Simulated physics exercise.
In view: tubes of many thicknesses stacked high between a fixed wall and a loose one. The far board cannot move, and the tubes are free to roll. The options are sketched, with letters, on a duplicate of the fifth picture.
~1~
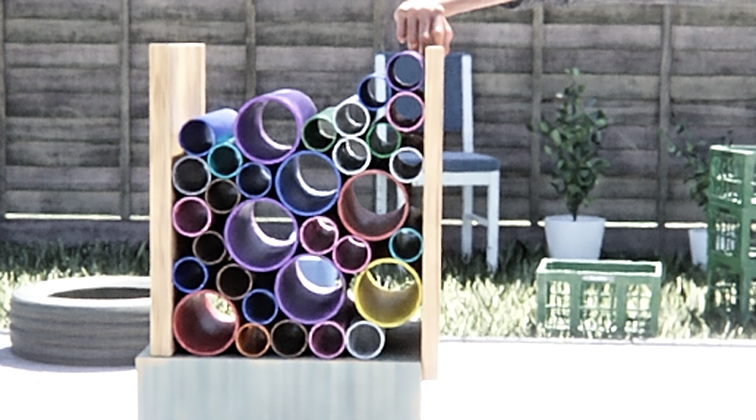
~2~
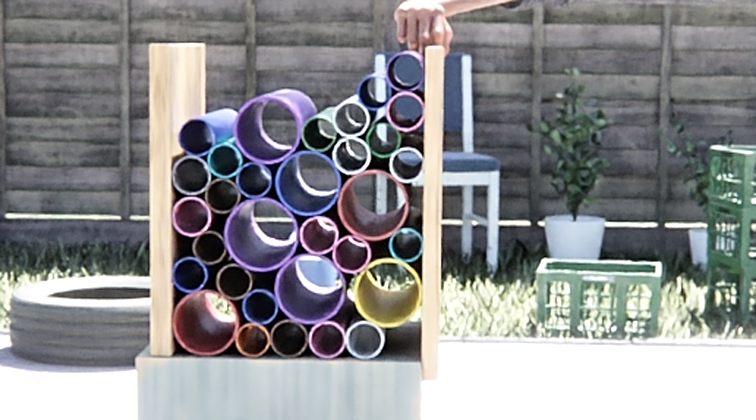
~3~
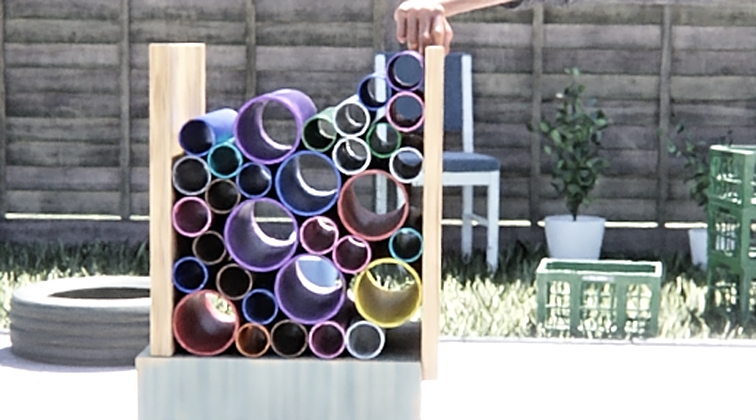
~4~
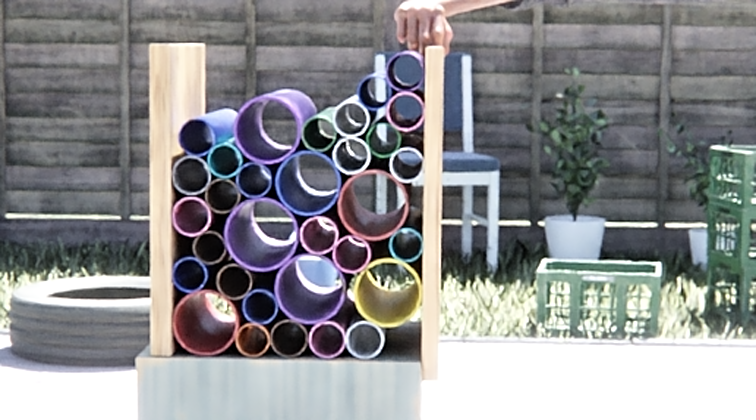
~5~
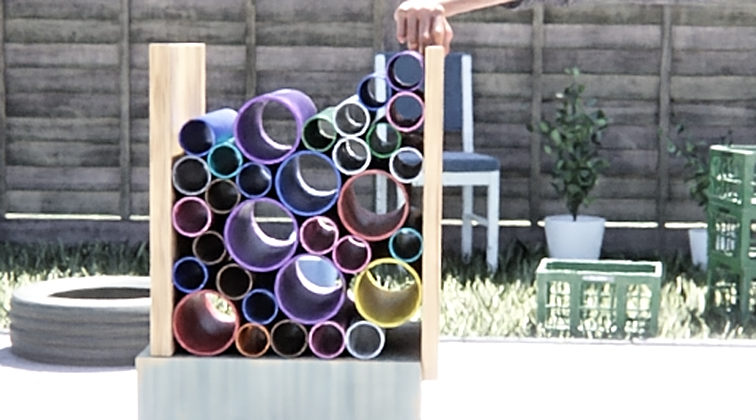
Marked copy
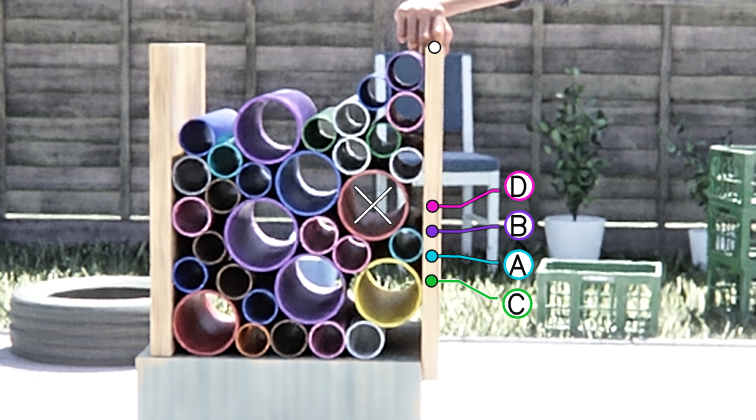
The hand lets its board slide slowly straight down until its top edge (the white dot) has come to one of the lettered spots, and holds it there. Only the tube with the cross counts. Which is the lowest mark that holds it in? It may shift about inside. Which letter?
The answer is mark A.
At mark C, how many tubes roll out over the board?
It comes to ten.
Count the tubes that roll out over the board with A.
The count is six.
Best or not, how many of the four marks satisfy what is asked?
The number is three.
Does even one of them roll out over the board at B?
At B: Yes.
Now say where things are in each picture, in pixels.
In the first picture, a yellow tube (388, 292); a brown tube (234, 281); a blue tube (308, 183).
In the second picture, a blue tube (308, 183); a green tube (384, 140).
In the third picture, a green tube (319, 134); a purple tube (405, 72).
In the fourth picture, side board (434, 201); a red tube (206, 323).
In the fifth picture, a yellow tube (388, 292); a brown tube (234, 281); a blue tube (308, 183).
On the marked copy, A at (432, 256); B at (432, 231); C at (432, 281); D at (433, 207); the cross at (373, 205); the white dot at (435, 47).
Following A. Soon after the start, top of the board (425, 134).
Later, top of the board (423, 231).
In the end, top of the board (423, 255), about six out over the board, the crossed one still inside.
As for the rest, B keeps the crossed one inside; C lets the crossed one out; D keeps the crossed one inside.
